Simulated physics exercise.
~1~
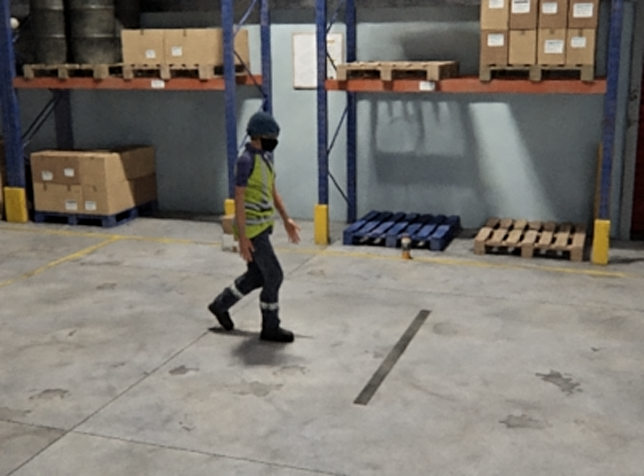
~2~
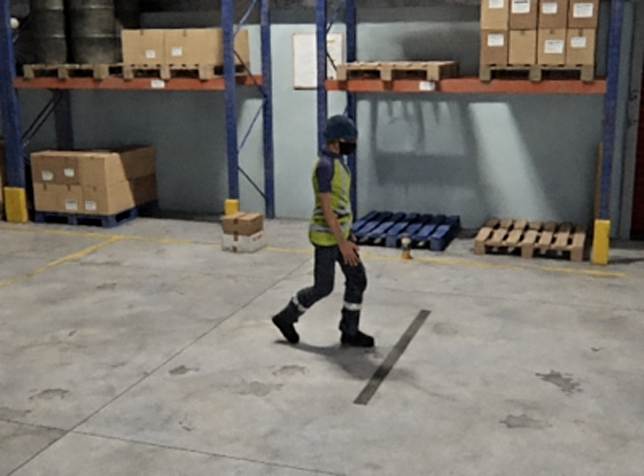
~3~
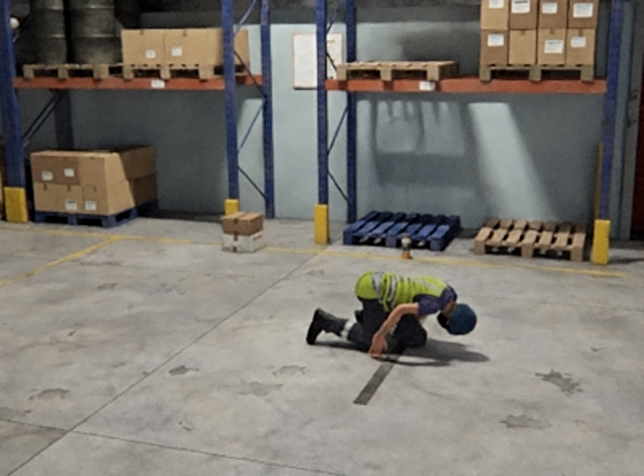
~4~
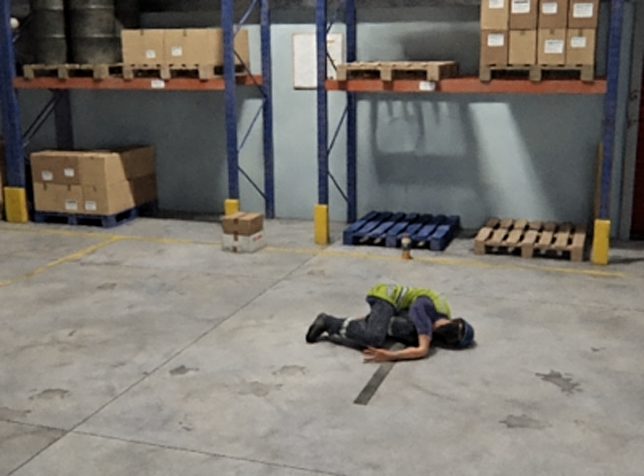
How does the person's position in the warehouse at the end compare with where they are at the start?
At the start the person is upright and walking on the open floor well to the left of the black strip. By the end they are farther right and lower in view, lying on the floor across the strip.
